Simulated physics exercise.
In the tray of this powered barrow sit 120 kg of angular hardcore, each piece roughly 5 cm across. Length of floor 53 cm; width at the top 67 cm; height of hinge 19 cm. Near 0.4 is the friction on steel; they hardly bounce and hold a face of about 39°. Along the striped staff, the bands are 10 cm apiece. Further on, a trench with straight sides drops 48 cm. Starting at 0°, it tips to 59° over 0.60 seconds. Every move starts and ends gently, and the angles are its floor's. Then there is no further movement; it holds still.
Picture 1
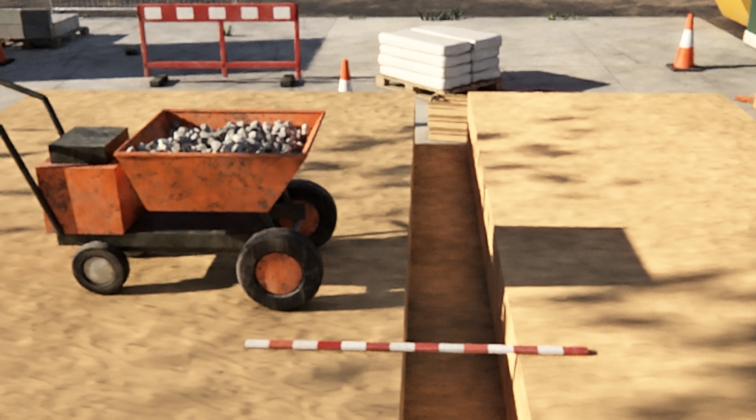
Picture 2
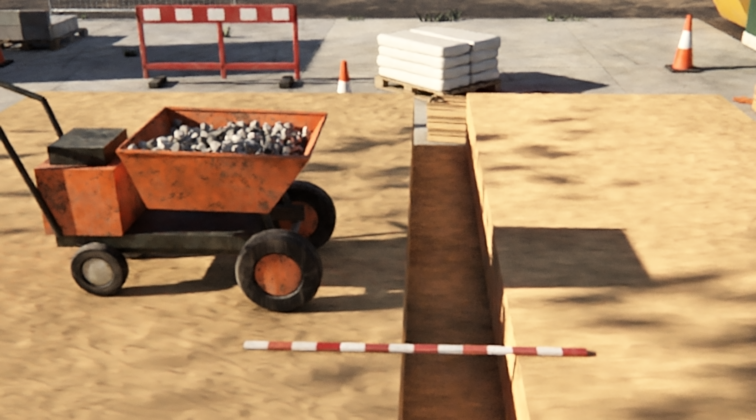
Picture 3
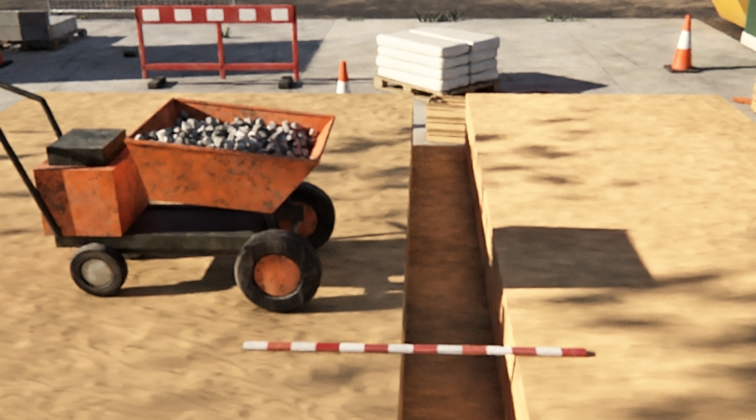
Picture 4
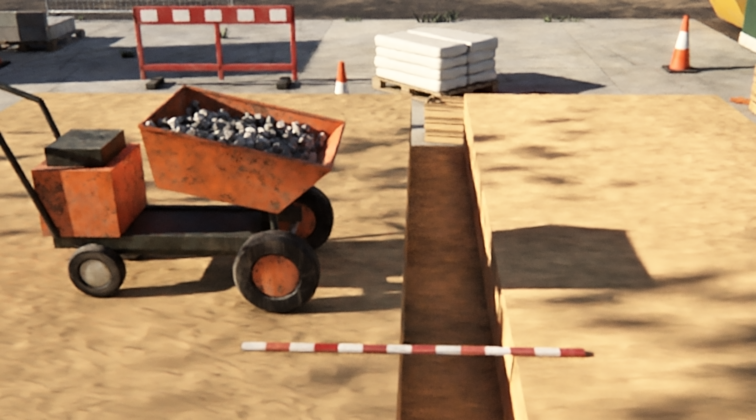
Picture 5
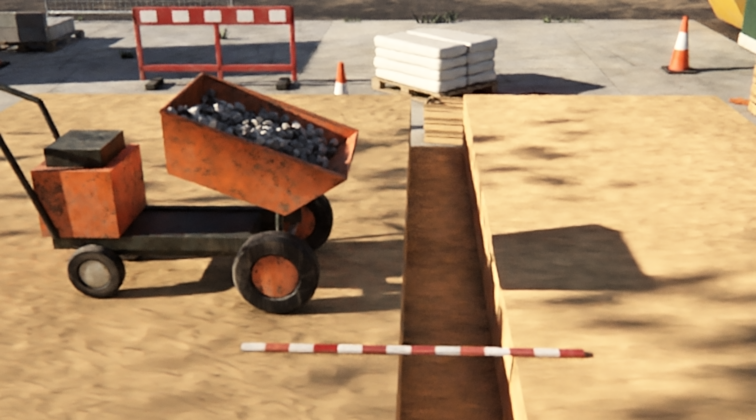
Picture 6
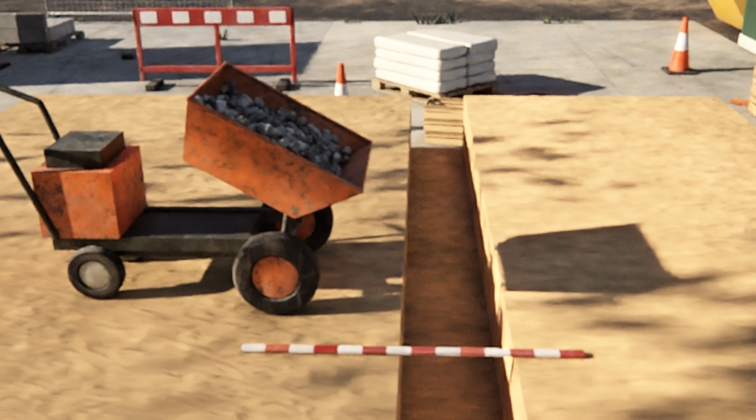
In this clip, an orange powered barrow loaded with grey stones stands on sandy ground left of a straight-sided trench, and its tray gradually tilts toward the trench, rear end rising, while the stones remain inside.
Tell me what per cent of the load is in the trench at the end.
Some 46 per cent.
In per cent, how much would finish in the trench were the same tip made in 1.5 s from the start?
My guess is near 25 percent.
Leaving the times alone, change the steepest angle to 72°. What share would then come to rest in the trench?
Roughly 85 per cent would end in the trench.
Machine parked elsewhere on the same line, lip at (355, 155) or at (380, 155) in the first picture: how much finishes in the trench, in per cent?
The first start gives about 25 per cent, the second about 15.
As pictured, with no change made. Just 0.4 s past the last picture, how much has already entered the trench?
Something like 10 in a hundred.
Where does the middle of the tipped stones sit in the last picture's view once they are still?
Roughly at (467, 363).
Then, 0.1 s after the last picture the floor is at 50°, 100 % in the tray; the foremost stones are at (367, 196).
Then, 0.4 s after the last picture the floor is at 59°, 91 % in the tray, 9 % in the trench; the foremost stones are at (457, 254).
Then, 0.7 s after the last picture the floor is at 59°, 61 % in the tray, 39 % in the trench, 1 % past the trench; the foremost stones are at (538, 277).
Then, 2.7 s after the last picture the floor is at 59°, 53 % in the tray, 46 % in the trench, 1 % past the trench; the foremost stones are at (572, 273).
